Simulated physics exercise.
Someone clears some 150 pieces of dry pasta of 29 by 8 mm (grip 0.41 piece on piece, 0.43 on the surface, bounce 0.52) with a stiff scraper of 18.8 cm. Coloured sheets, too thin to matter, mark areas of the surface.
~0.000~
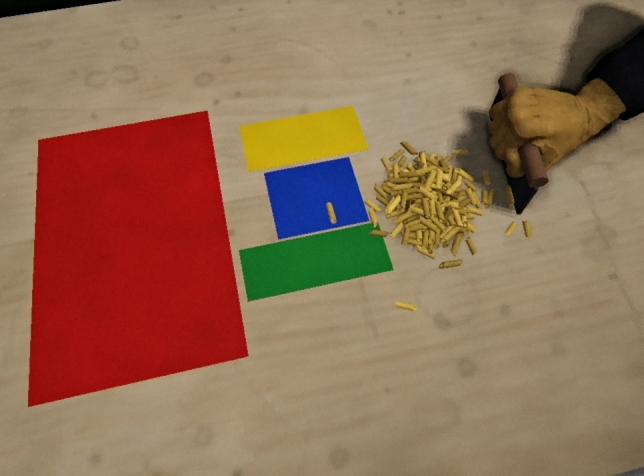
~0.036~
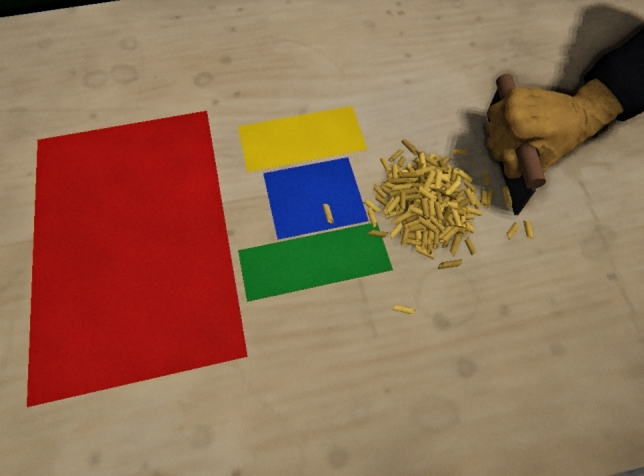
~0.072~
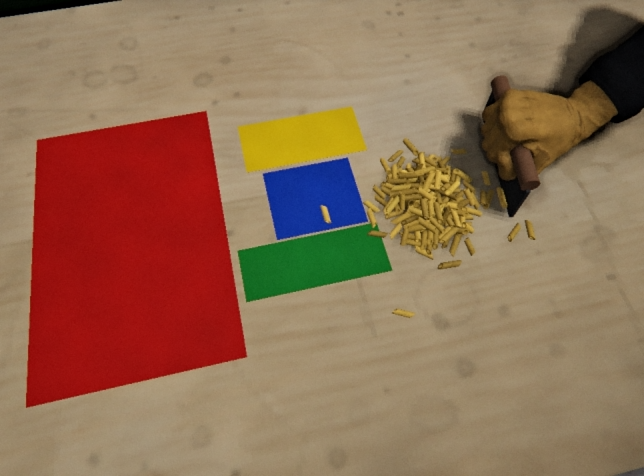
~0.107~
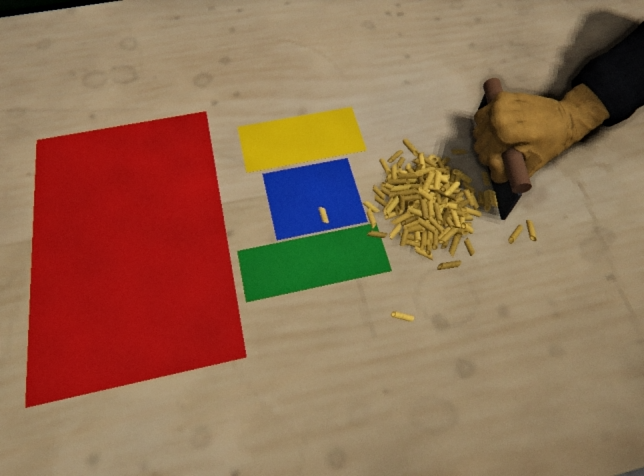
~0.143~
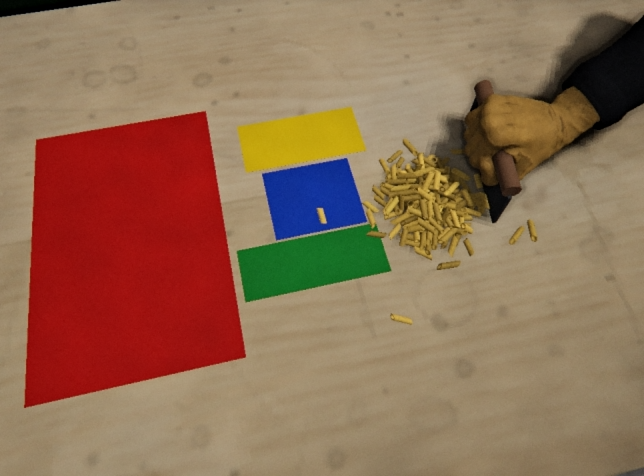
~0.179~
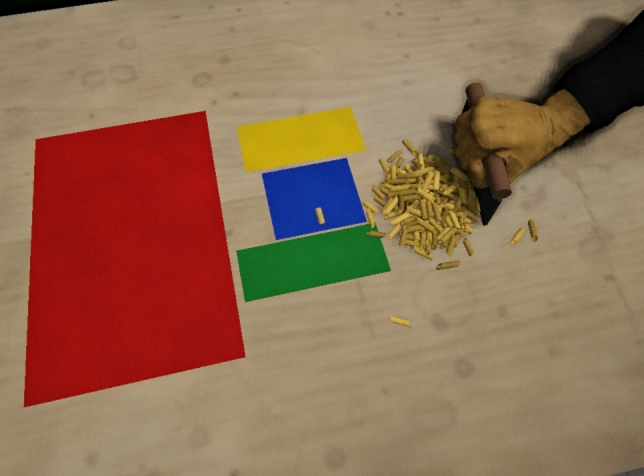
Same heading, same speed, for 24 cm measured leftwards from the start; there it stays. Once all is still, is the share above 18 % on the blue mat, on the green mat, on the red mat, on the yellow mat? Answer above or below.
On the blue mat: Above; on the green mat: Above; on the red mat: Below; on the yellow mat: Below.
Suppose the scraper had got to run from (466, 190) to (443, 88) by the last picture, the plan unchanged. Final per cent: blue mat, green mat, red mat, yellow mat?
Blue mat 30, green mat 10, red mat 5, yellow mat 10.
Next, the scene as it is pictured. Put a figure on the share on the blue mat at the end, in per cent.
About 45 per cent.
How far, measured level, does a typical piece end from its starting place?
Roughly 16 cm.
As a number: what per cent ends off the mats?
Some 25 per cent.
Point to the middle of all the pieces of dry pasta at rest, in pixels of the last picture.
At about (325, 221).
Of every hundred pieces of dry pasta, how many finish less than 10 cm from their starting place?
About 15 per cent.
After 0.44 s, scraper 15 cm from its start, spill 17 cm wide; green mat 5 %, blue mat 5 %, off the mats 85 %.
After 0.71 s, scraper 24 cm from its start, spill 21 cm wide; green mat 25 %, blue mat 50 %, yellow mat 5 %, off the mats 25 %.
After 0.94 s, scraper 24 cm from its start, spill 23 cm wide; green mat 25 %, blue mat 45 %, yellow mat 5 %, off the mats 25 %.
In the end, at 1.9 s, green mat 25 %, blue mat 45 %, yellow mat 5 %, red mat 0 %, off the mats 25 %.
